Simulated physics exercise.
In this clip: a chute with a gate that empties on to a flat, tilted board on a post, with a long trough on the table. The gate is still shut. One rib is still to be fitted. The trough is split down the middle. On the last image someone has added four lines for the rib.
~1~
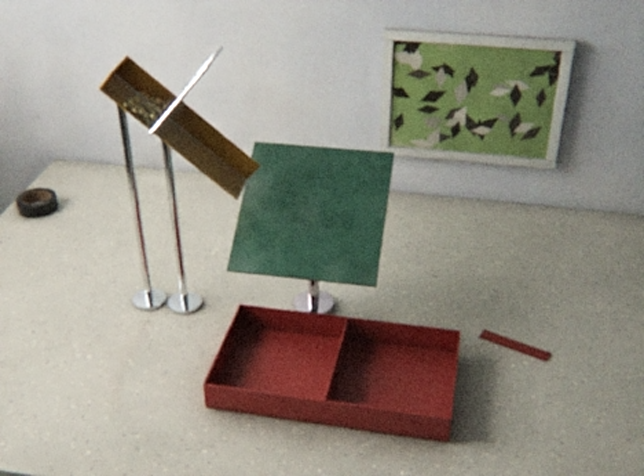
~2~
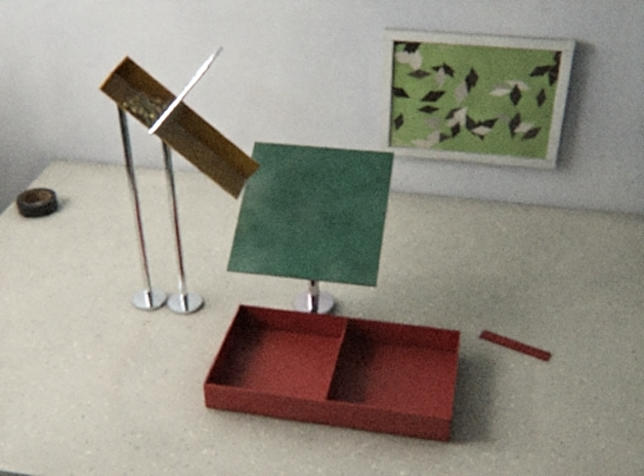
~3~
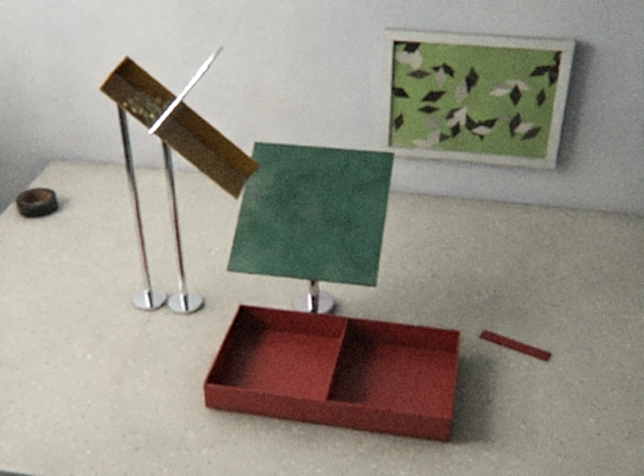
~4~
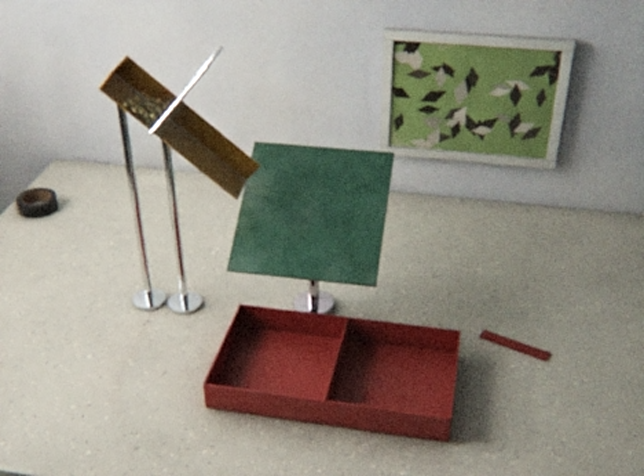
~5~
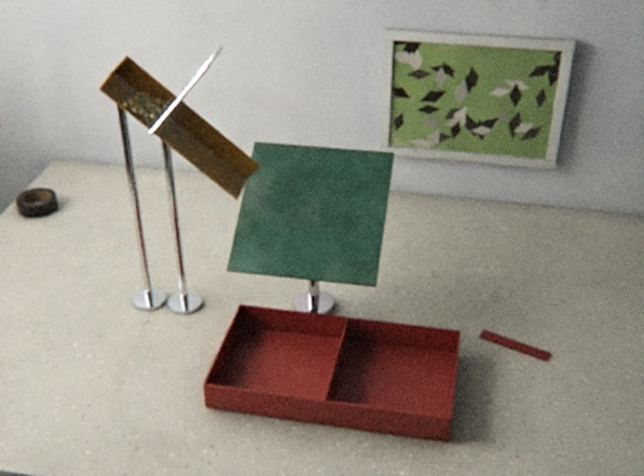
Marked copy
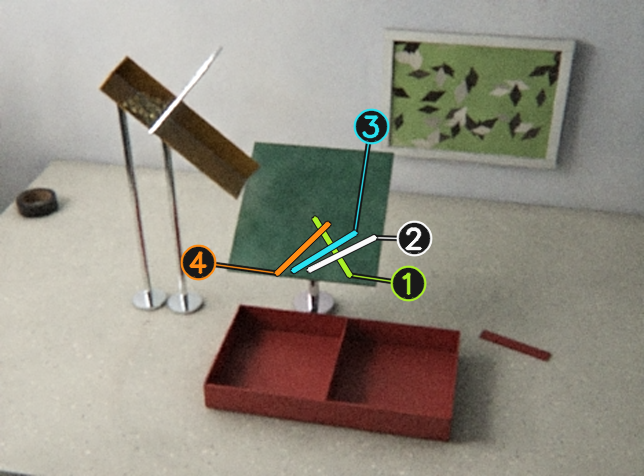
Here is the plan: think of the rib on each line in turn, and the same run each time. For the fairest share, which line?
1 is best.
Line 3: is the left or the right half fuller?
Left.
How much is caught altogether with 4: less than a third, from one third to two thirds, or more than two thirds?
Line 4 gives more than two thirds.
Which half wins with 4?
Left.
On the marked copy, line 1 from (315, 218) to (349, 275); line 2 from (374, 237) to (309, 269); line 3 from (354, 233) to (293, 270); line 4 from (327, 224) to (277, 273).
Choosing 1, of what is caught, about half in the left half, about half in the right.
Choosing 2, of what is caught, nearly all in the left half, a small part in the right.
Choosing 3, of what is caught, nearly all in the left half, a stray few in the right.
Choosing 4, of what is caught, nearly all in the left half, a stray few in the right.
